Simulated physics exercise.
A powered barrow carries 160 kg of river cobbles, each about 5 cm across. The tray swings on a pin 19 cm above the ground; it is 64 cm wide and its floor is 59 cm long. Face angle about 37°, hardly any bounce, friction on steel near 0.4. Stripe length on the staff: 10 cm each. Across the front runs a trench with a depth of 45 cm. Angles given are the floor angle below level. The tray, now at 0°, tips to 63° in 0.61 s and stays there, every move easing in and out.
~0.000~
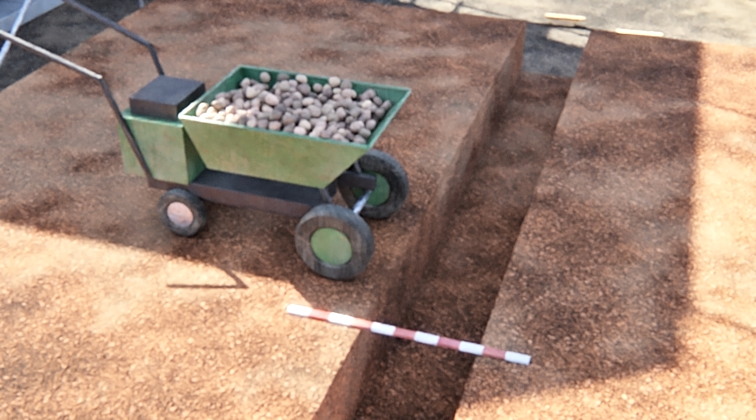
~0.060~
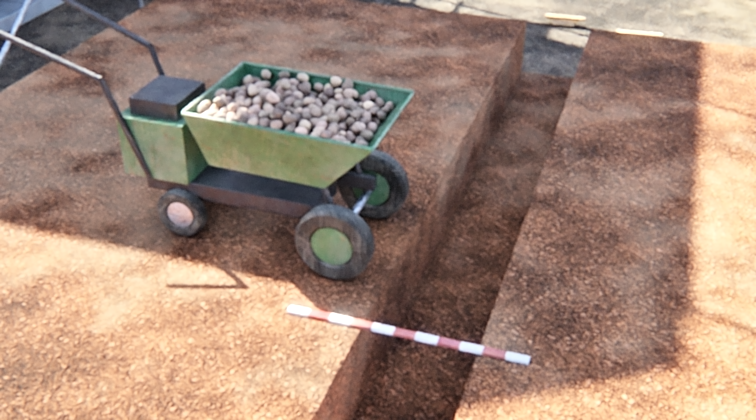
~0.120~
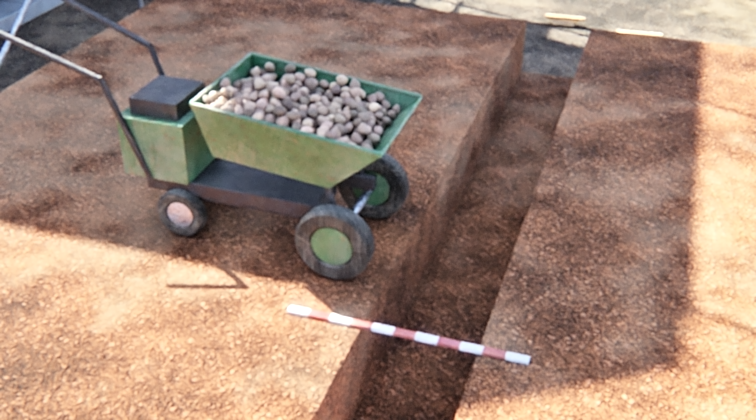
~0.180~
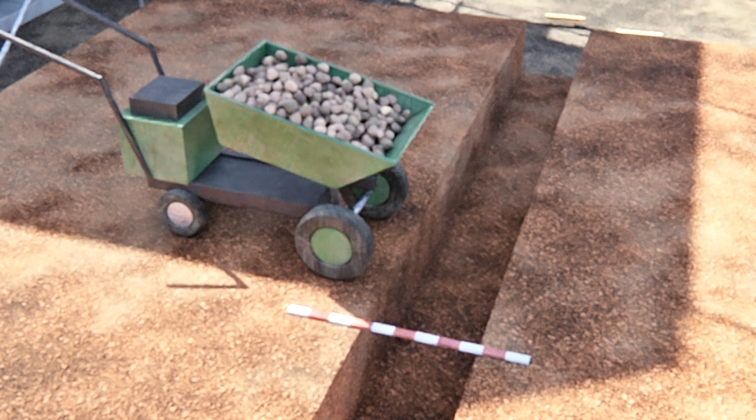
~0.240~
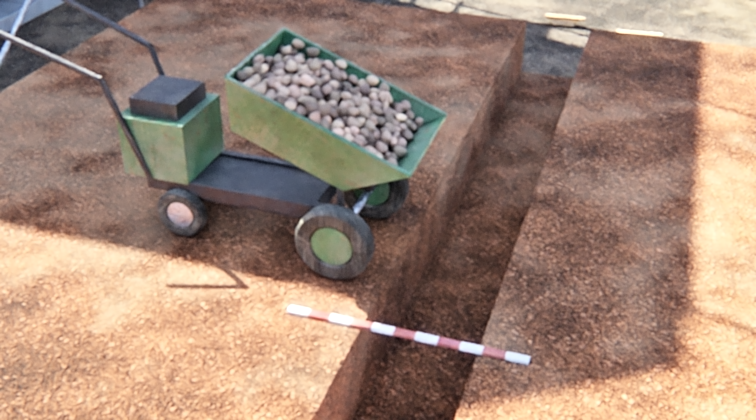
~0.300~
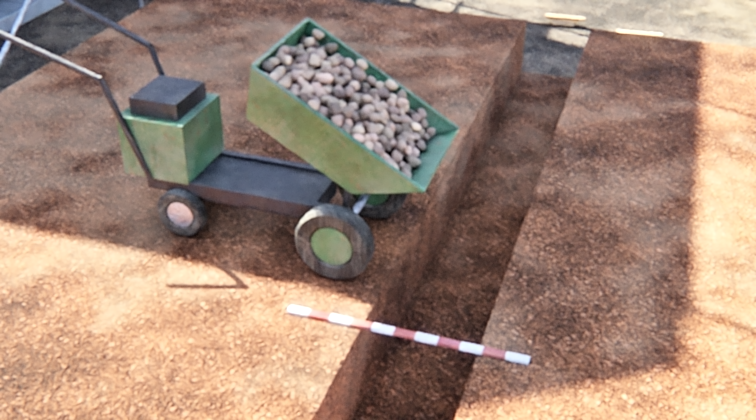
A green tray heaped with rounded stones slowly tilted up at its left end on a small wheeled barrow, its right lip dipping toward a trench, while the wheels stayed still on the reddish ground.
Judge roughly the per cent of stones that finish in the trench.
An estimated 41 per cent finish in the trench.
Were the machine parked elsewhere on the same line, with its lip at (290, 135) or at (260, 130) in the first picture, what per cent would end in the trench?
Around 100 and then 85 percent.
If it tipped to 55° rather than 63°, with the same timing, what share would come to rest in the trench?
In that case some 30 per cent.
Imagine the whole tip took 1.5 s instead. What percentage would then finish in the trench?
Close to 65 percent, then.
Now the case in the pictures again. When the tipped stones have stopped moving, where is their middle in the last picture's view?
Their middle ends up near (533, 274).
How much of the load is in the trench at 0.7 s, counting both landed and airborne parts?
About 10%.
After 0.5 s the floor is at 53°; 100 % in the tray; the foremost stones are at (451, 179).
After 0.7 s the floor is at 63°; 79 % in the tray, 12 % in the trench, 9 % past the trench; the foremost stones are at (530, 267).
After 1.1 s the floor is at 63°; 25 % in the tray, 18 % in the trench, 57 % past the trench; the foremost stones are at (693, 291).
After 3.0 s the floor is at 63°; 0 % in the tray, 41 % in the trench, 59 % past the trench; the foremost stones are past the picture's edge.
